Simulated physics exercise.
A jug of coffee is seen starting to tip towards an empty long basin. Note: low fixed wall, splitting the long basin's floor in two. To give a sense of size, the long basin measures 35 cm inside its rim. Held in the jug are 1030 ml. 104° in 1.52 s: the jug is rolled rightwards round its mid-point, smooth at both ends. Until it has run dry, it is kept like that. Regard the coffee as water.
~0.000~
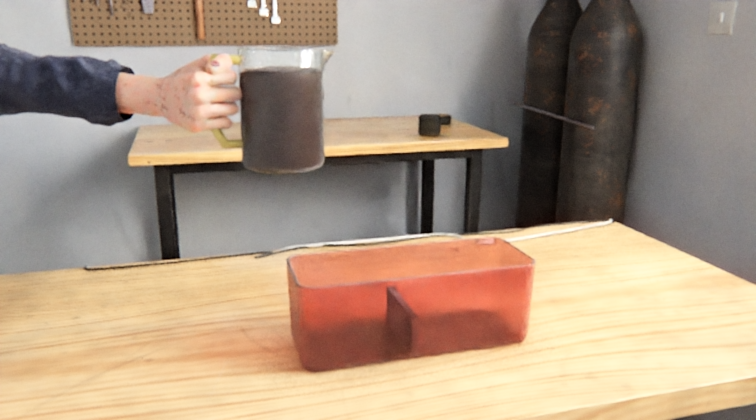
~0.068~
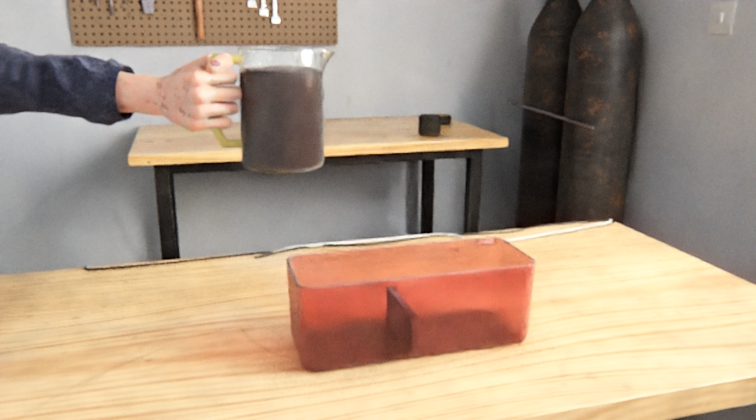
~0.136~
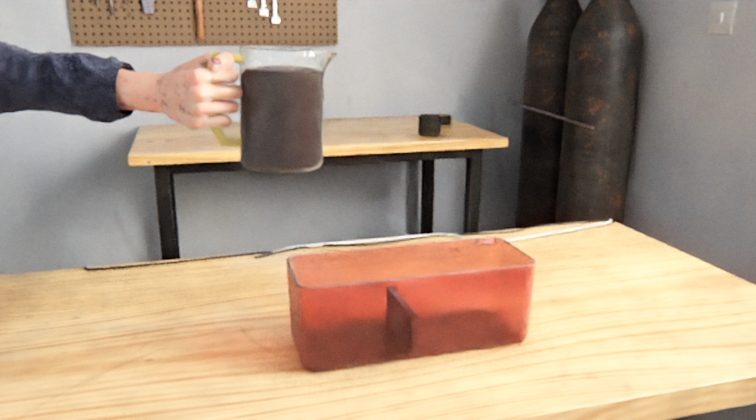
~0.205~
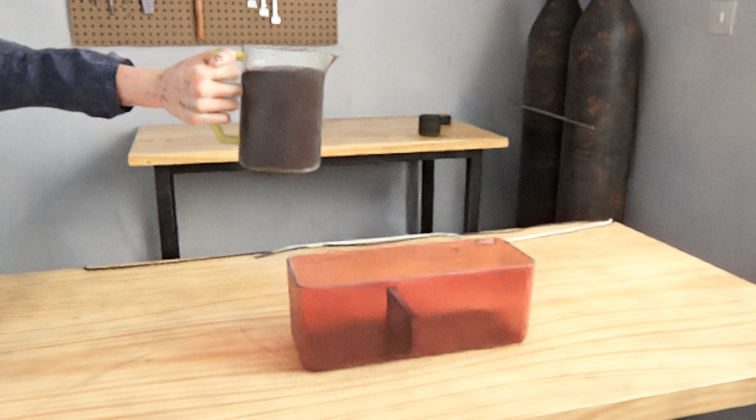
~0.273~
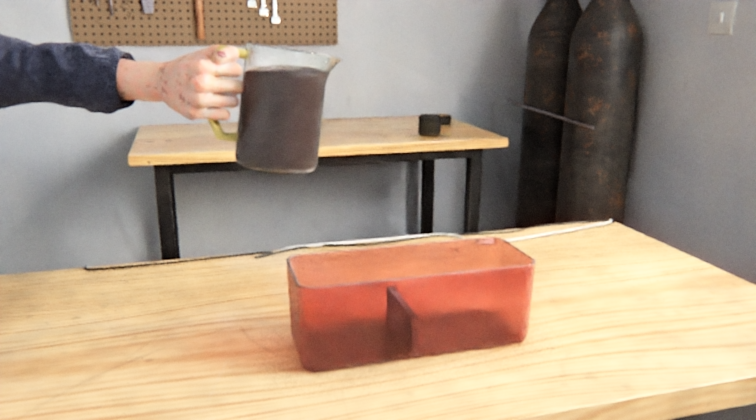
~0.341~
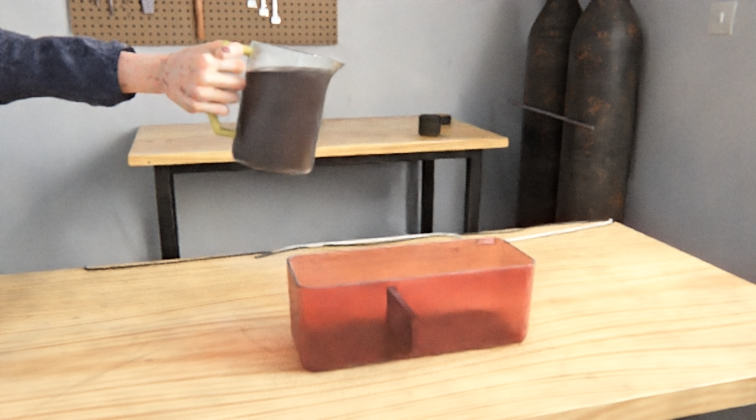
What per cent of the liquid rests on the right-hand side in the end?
71 percent.
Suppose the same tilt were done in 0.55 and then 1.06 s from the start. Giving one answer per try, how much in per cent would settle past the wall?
Roughly 65 per cent the first time and 70 per cent the second.
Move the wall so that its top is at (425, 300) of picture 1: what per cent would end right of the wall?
Around 10 %, I'd say.
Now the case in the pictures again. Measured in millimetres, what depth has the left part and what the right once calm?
Left 14 mm, right 32 mm.
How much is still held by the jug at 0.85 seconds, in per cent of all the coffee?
Close to 88 in a hundred.
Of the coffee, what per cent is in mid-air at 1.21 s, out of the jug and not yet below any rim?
I'd say some 24 per cent is in the air.
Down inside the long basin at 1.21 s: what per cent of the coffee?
Some 32 per cent.
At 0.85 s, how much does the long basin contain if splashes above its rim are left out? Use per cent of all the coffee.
About 1%.
Then, 0.85 s in, the tilt is 61° and 89 per cent is still to pour, 0 is left of the wall and 1 right of it.
Then, 1.21 s in, the tilt is 94° and 44 per cent is still to pour, 1 is left of the wall and 30 right of it.
Then, 1.60 s in, the tilt is 104° and 7 per cent is still to pour, 14 is left of the wall and 71 right of it.
Then, 2.02 s in, the tilt is 104° and 0 per cent is still to pour, 27 is left of the wall and 71 right of it.
Finally, 27 per cent lies left of the wall, 71 right of it and 2 outside.
